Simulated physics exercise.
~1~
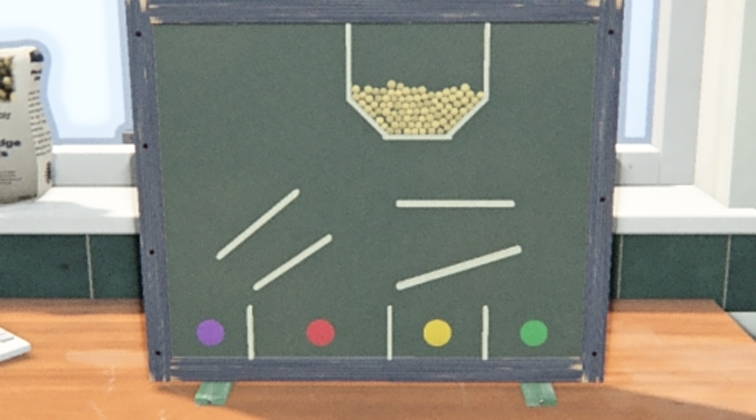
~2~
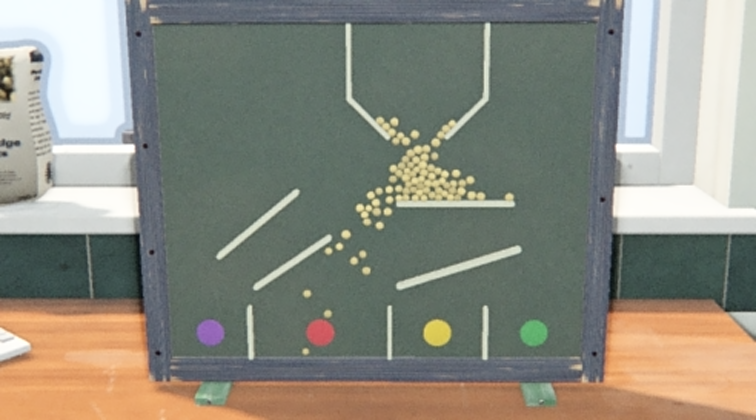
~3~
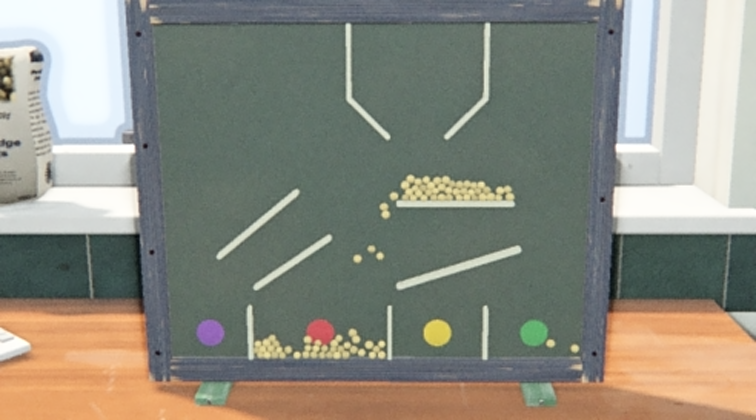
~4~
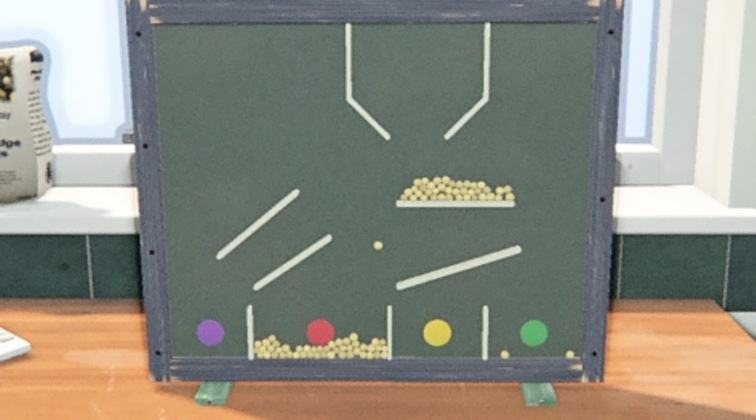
Pale round beans dropping from a hopper onto ledges, many spilling into the red bin while a heap stays on one ledge.
